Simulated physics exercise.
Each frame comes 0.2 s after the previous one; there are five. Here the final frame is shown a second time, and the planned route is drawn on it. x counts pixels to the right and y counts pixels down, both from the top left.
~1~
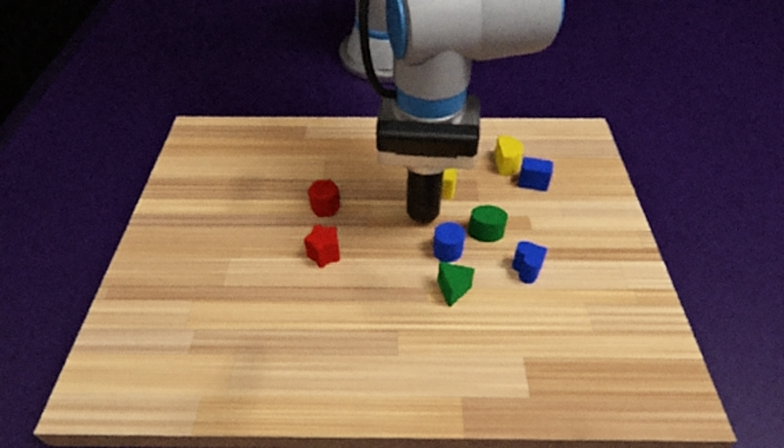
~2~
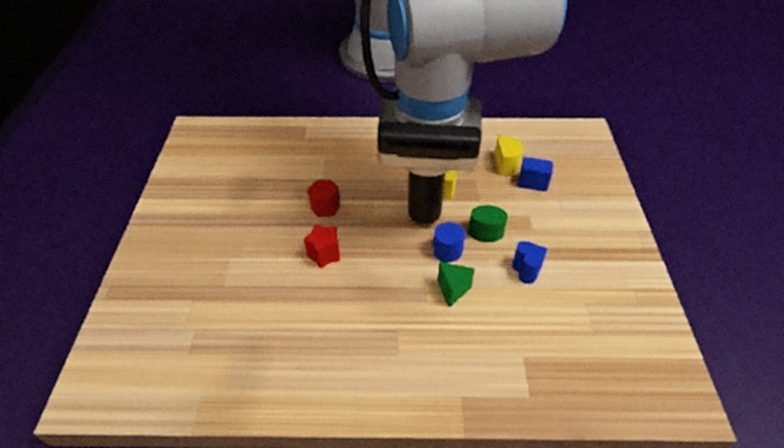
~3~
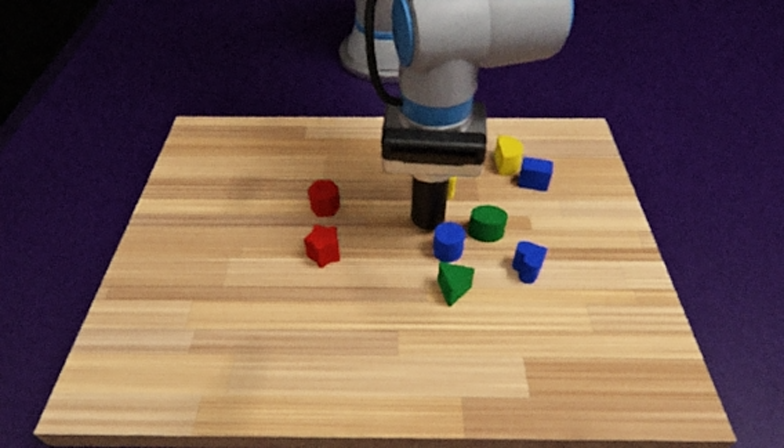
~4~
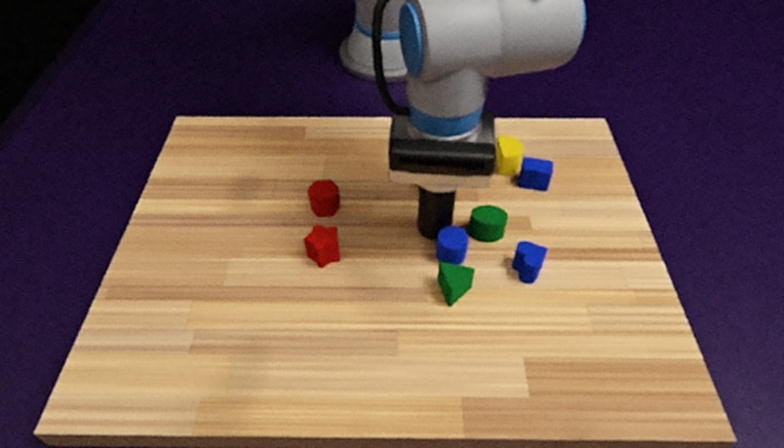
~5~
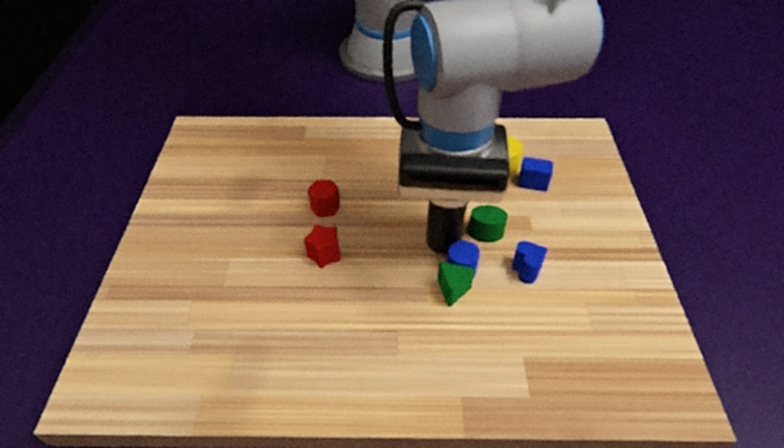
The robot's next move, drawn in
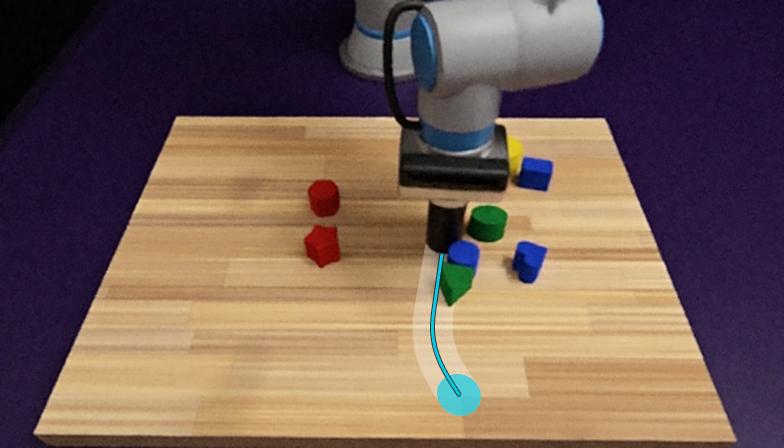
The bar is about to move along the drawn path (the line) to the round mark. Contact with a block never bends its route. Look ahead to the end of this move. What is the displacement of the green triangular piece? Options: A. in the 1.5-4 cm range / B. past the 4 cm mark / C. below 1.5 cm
Correct choice: B.
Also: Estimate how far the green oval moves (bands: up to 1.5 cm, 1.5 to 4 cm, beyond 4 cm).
Net shift: Below 1.5 cm.
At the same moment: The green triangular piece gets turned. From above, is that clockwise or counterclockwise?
From above, counter-clockwise.
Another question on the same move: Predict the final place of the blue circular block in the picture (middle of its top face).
My estimate: (476, 270).
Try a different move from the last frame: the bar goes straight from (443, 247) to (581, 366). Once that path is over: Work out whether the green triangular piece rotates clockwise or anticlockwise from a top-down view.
Looking down on the board, it turns clockwise.
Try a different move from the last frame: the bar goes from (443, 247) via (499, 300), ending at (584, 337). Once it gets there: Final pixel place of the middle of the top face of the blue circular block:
The middle of its top is at (548, 336).
Drawn move, from (443, 247) via (437, 290) and (433, 340), ending at (459, 394).
The first path, step by step. One third of the way, bar (437, 284); green triangular piece (464, 300); blue circular block (476, 270).
Two thirds of the way, bar (434, 335); green triangular piece (469, 317), turned 100° anticlockwise; blue circular block (476, 270).
At the end, bar (460, 389); green triangular piece (470, 318), turned 105° anticlockwise; blue circular block (476, 270); green oval still.
